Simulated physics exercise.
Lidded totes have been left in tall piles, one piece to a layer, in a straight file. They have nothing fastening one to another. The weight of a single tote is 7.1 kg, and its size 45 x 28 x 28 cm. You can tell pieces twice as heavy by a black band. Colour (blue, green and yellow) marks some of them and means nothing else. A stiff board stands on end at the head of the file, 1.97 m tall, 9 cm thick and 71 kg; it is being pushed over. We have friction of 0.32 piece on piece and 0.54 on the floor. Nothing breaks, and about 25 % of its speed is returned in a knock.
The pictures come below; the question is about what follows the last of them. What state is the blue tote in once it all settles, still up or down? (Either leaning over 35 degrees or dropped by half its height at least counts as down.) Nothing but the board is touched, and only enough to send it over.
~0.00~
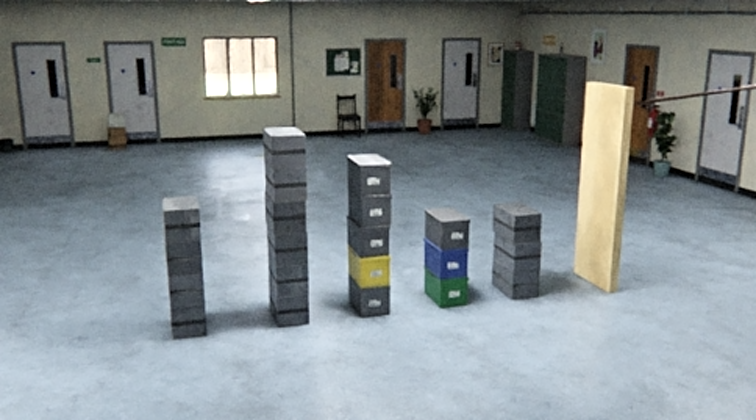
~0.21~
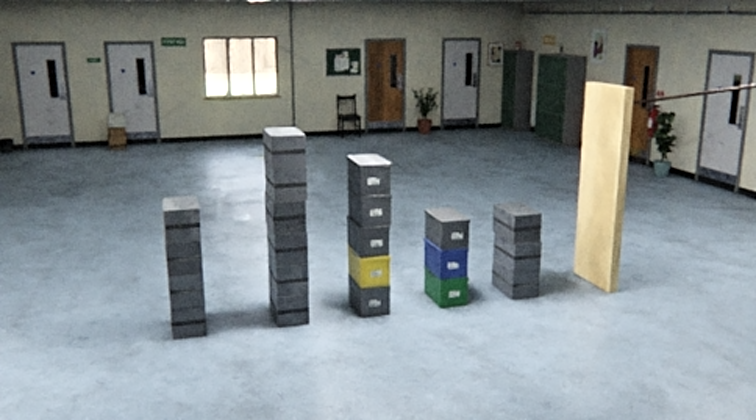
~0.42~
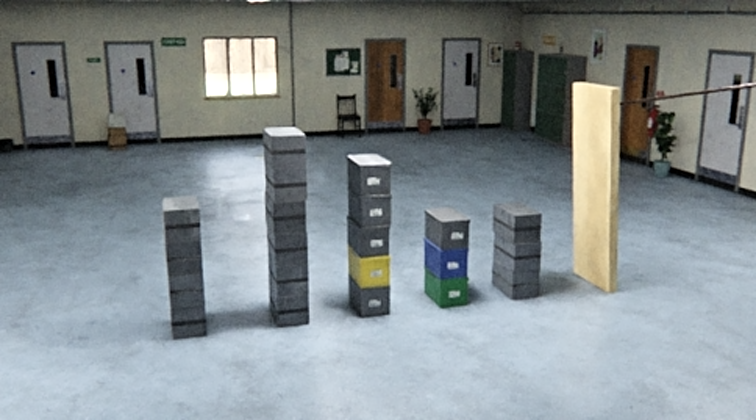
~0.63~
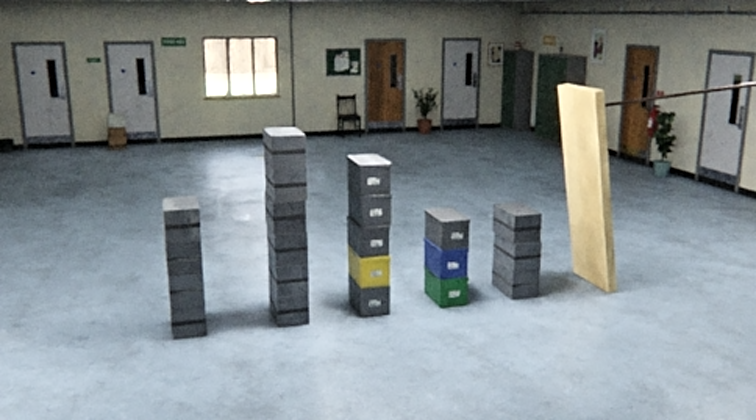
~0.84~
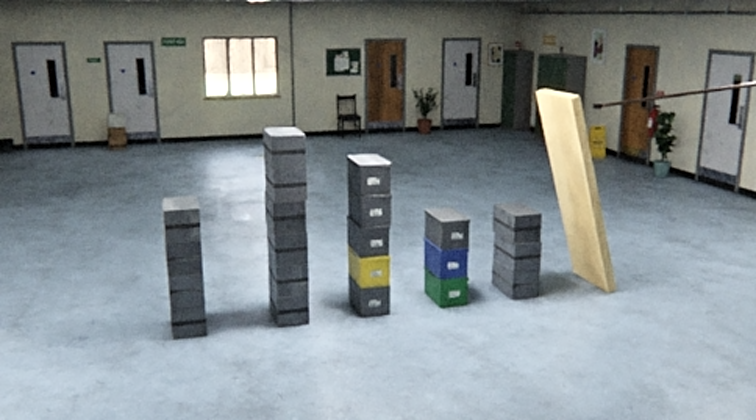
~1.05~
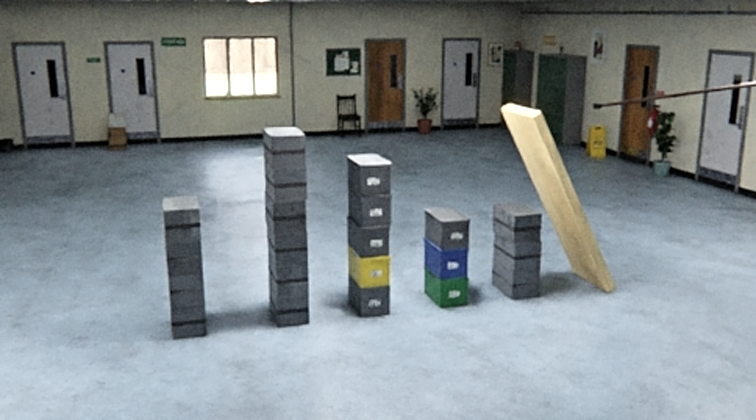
Once it all settles, the blue tote is down.
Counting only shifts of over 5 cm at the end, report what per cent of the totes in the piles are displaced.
That comes to 30 in a hundred.
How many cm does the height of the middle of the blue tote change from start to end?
It finishes some 30 cm lower than at the start.
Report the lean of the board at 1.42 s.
About 55 degrees from upright.
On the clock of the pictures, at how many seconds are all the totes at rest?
At about 3.0 s.
Around 1.42 s, board 56° from upright; none of the 21 totes down, 2 disturbed; blue tote unmoved.
Around 1.82 s, board 69° from upright; 2 of the 21 totes down; blue tote tipped 37°.
Finally (3.2 s), board 66° from upright; 3 of the 21 totes down; blue tote on its side; yellow tote displaced 30 mm; green tote displaced 53 mm. Seen by the last camera, middles, blue tote near (405, 293), yellow tote near (365, 265).
